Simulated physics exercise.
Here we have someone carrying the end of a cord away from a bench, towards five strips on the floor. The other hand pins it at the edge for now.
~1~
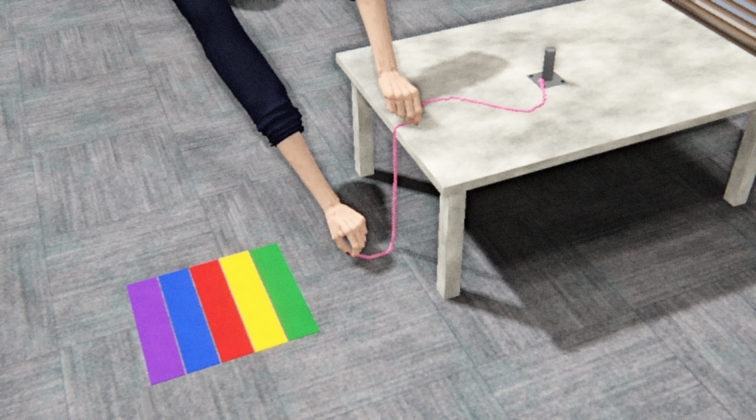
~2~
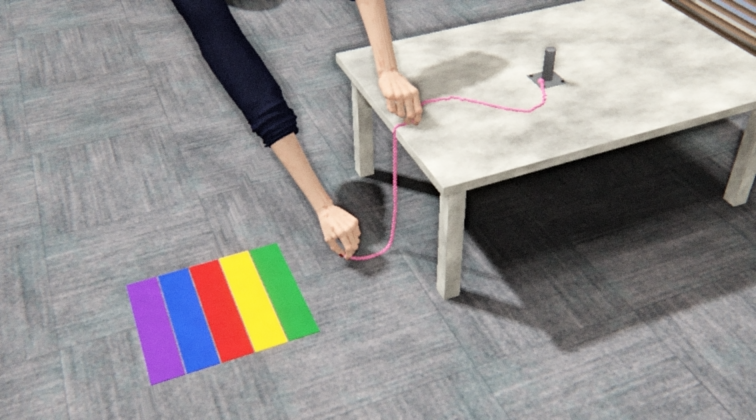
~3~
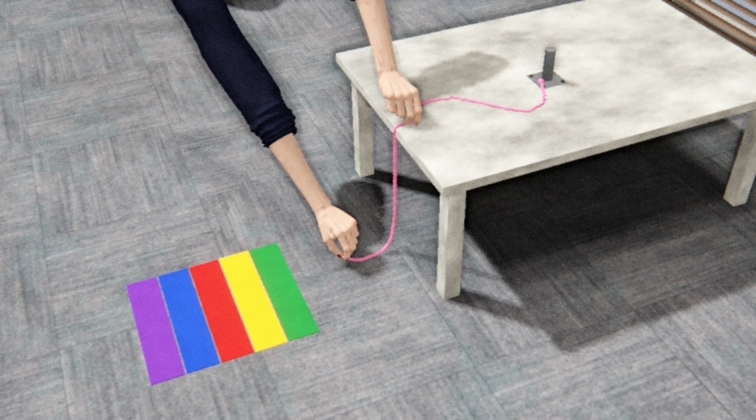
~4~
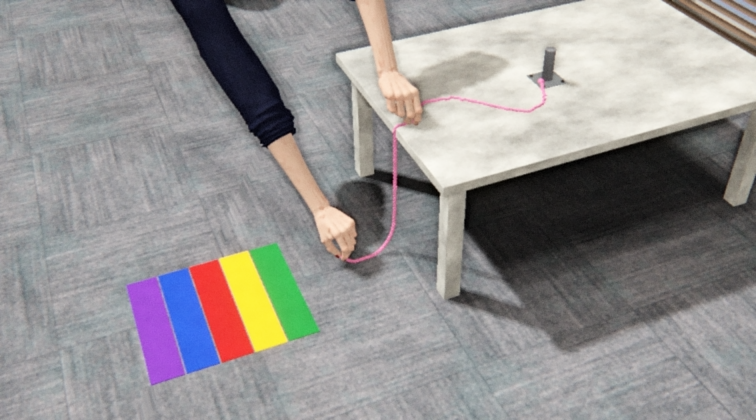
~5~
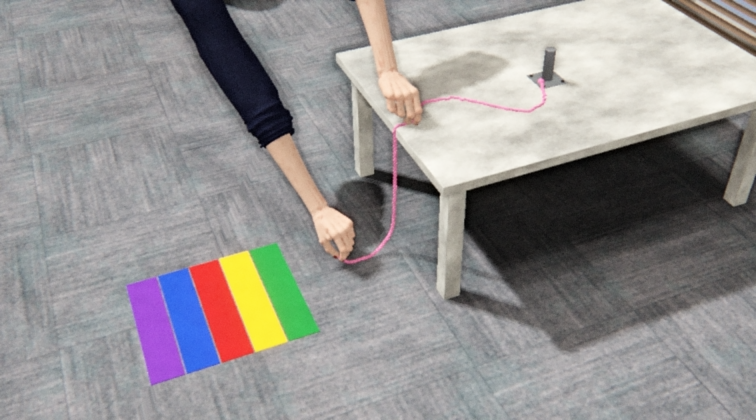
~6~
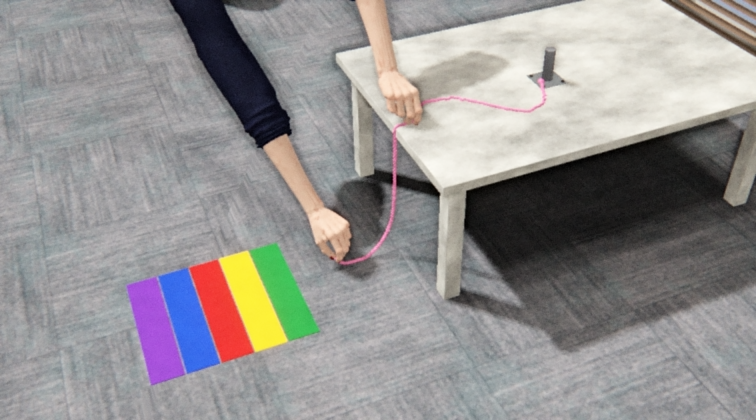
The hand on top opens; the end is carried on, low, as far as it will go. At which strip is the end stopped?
The blue one.
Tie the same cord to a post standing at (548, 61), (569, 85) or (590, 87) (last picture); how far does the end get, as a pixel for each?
Near (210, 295), (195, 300) and (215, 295).
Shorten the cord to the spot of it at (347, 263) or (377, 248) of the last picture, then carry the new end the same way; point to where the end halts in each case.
Near (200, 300) and (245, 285).
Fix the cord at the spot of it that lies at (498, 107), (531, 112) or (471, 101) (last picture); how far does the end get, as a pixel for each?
Try by try, around (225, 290), (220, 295) and (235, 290).
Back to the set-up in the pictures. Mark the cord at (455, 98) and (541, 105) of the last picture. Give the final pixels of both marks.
Near (416, 120) and (499, 94).
Soon after, end near (237, 287); over yellow.
After that, end near (200, 298); over red.
At the stop, end near (180, 304); over blue. It halts on the blue strip.
